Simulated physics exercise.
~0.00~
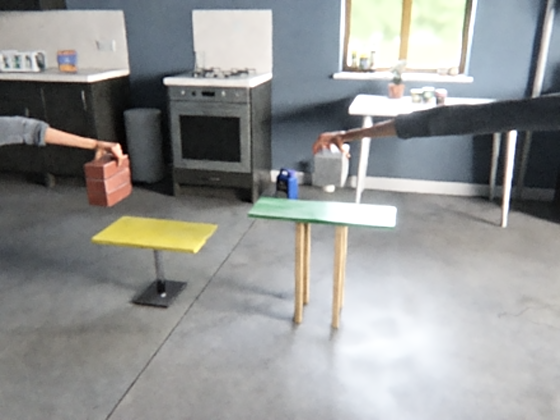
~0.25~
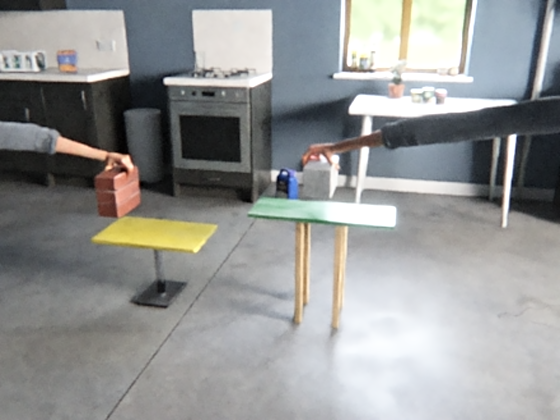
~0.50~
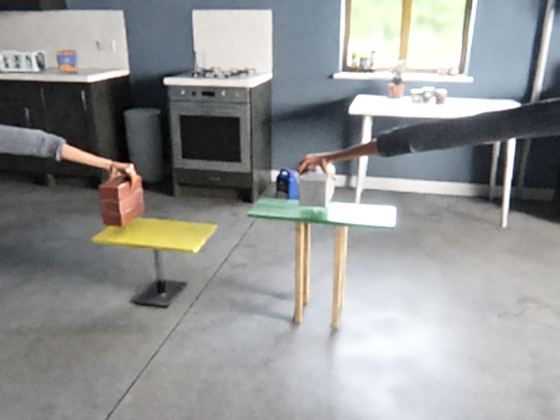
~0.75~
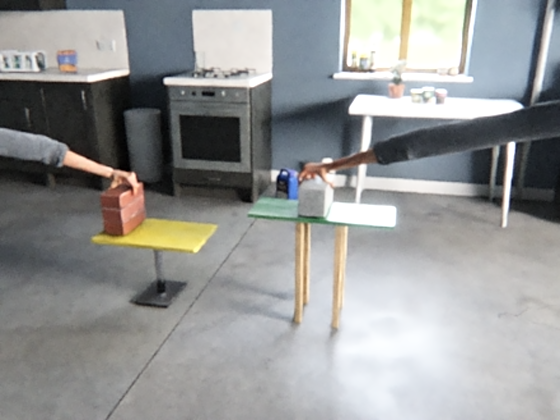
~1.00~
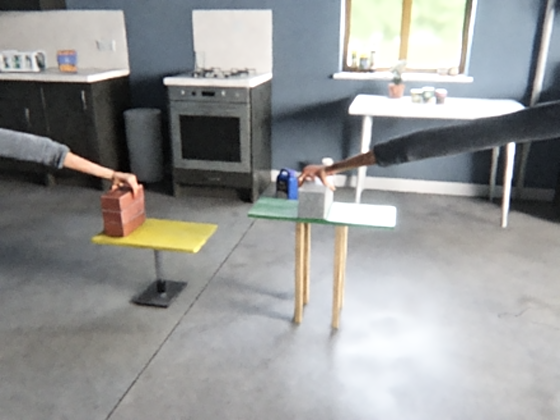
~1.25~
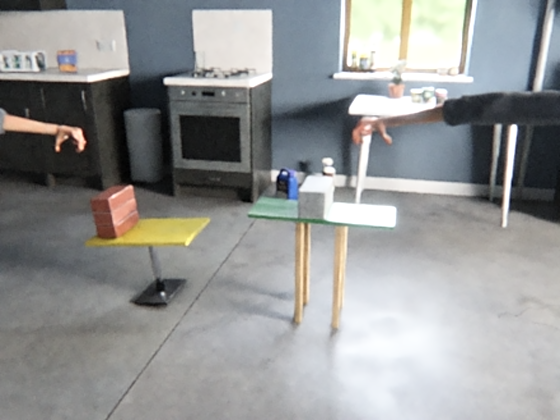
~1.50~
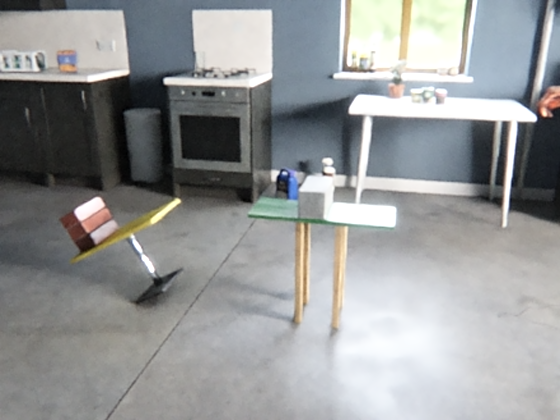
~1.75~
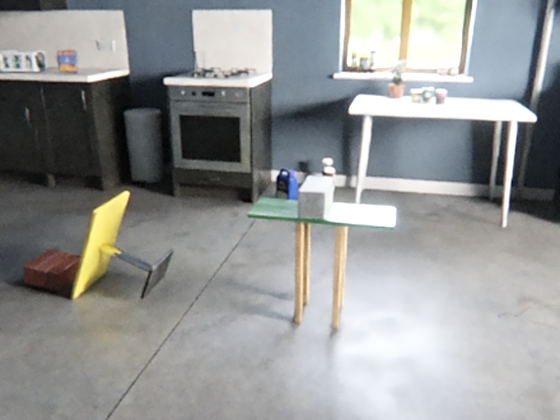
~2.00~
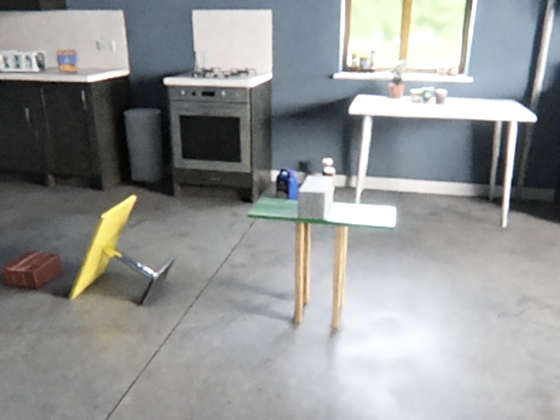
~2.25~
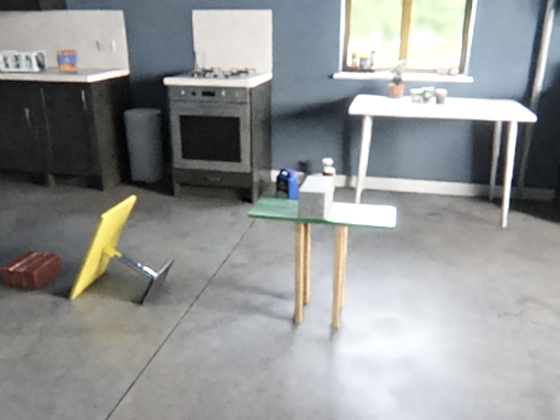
Two hands setting bricks on a yellow side table, which tips over left, and a grey slab on a green table, which stays standing.
